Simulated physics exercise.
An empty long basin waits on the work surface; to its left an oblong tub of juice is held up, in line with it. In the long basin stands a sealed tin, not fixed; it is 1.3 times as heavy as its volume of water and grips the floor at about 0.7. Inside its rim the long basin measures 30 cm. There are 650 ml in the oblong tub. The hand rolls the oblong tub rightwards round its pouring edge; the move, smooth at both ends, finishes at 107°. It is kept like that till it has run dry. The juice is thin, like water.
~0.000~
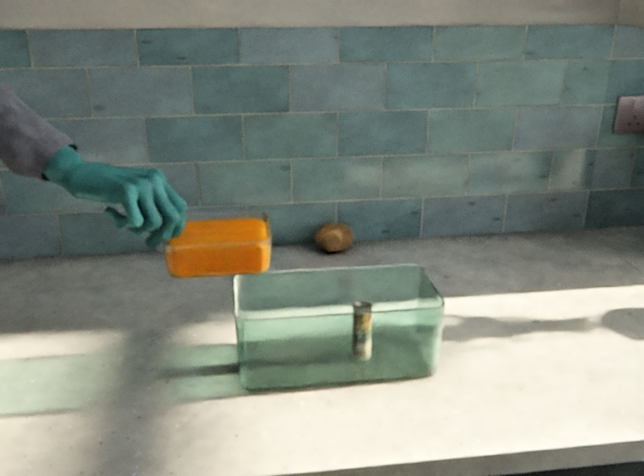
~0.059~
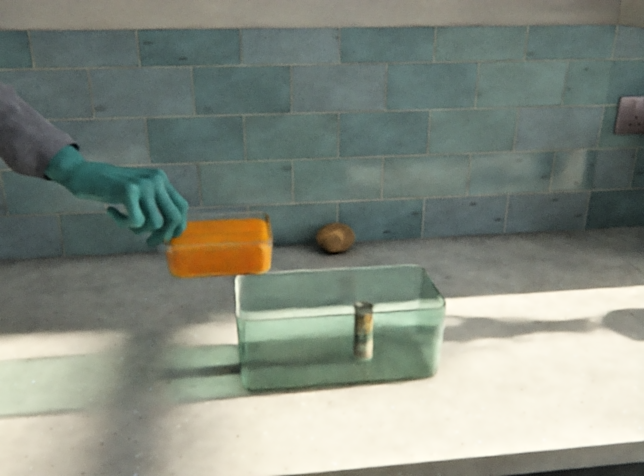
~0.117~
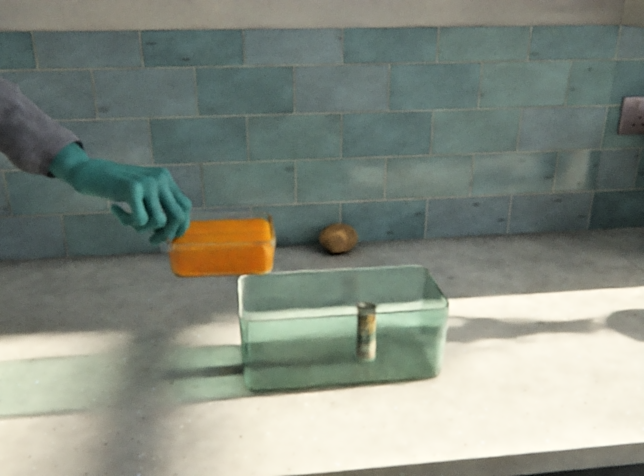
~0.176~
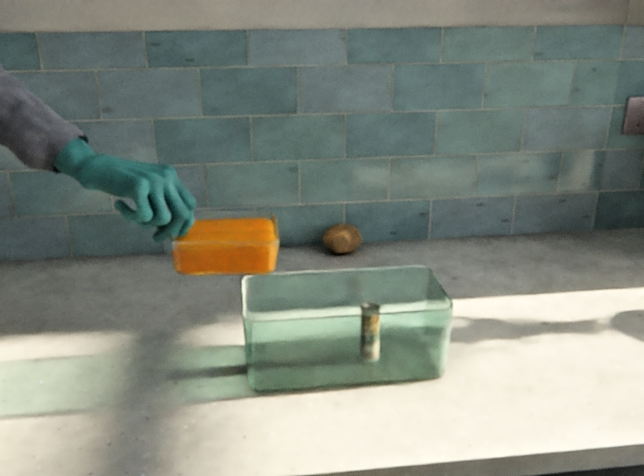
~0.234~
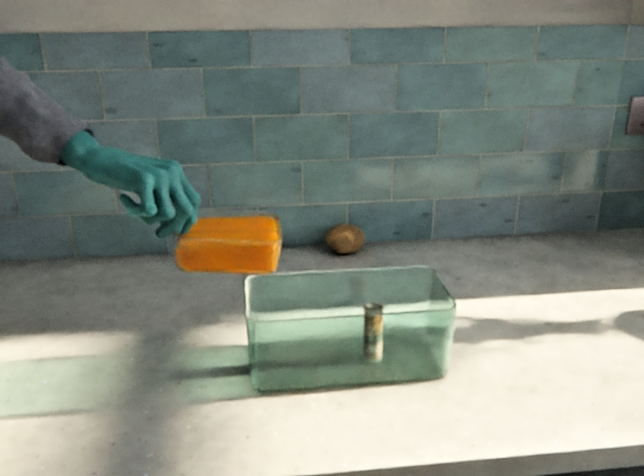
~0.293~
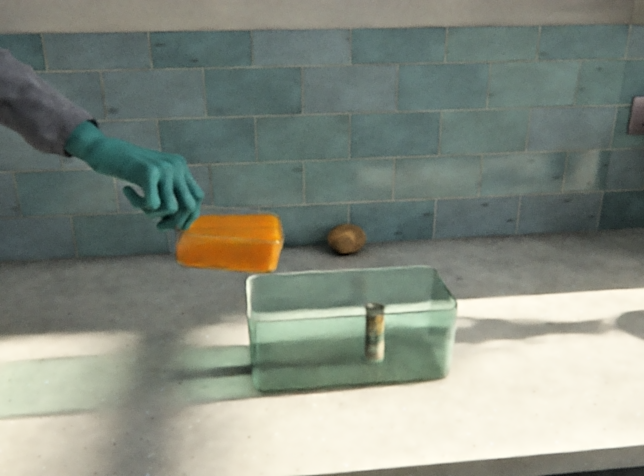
The clip shows a gloved hand holding an oblong tub of orange juice above and left of a clear long basin with a small tin standing in it; the hand slowly tilts the tub slightly to the right.
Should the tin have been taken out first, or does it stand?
The tin keeps standing.
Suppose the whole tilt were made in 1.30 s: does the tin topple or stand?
Then it stays up.
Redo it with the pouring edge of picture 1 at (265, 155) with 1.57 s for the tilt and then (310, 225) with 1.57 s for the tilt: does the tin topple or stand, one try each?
First it stays up; then it remains upright.
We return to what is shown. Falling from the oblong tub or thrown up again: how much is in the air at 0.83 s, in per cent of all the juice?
Near 40 in a hundred.
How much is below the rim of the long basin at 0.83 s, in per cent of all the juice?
Some 28 per cent.
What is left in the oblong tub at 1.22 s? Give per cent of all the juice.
Some 5 per cent.
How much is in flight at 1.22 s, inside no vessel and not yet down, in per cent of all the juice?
Near 6 in a hundred.
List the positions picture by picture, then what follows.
In the first picture, it leans 0°; its right rim is at (269, 227); the juice meets the walls at (168, 234) and (266, 230); the long basin's rim runs from (235, 297) to (433, 285); the tin's top is at (362, 308).
In the second picture, it leans 0°; its right rim is at (270, 227); the juice meets the walls at (169, 235) and (268, 230).
In the third picture, it leans 1°; its right rim is at (273, 228); the juice meets the walls at (172, 234) and (270, 230).
In the fourth picture, it leans 3°; its right rim is at (276, 228); the juice meets the walls at (176, 233) and (274, 229).
In the fifth picture, it leans 6°; its right rim is at (279, 228); the juice meets the walls at (179, 231) and (277, 227).
In the sixth picture, it leans 9°; its right rim is at (281, 229); the juice meets the walls at (180, 228) and (279, 225).
By 0.83 s the tilt is 58° and 33 per cent is still to pour; the tin stands where it began.
By 1.22 s the tilt is 94° and 5 per cent is still to pour; the tin stands where it began.
By 1.63 s the tilt is 107° and 0 per cent is still to pour; the tin stands where it began.
By 2.07 s the tilt is 107° and 0 per cent is still to pour; the tin stands where it began.
At rest the tin stands where it began.
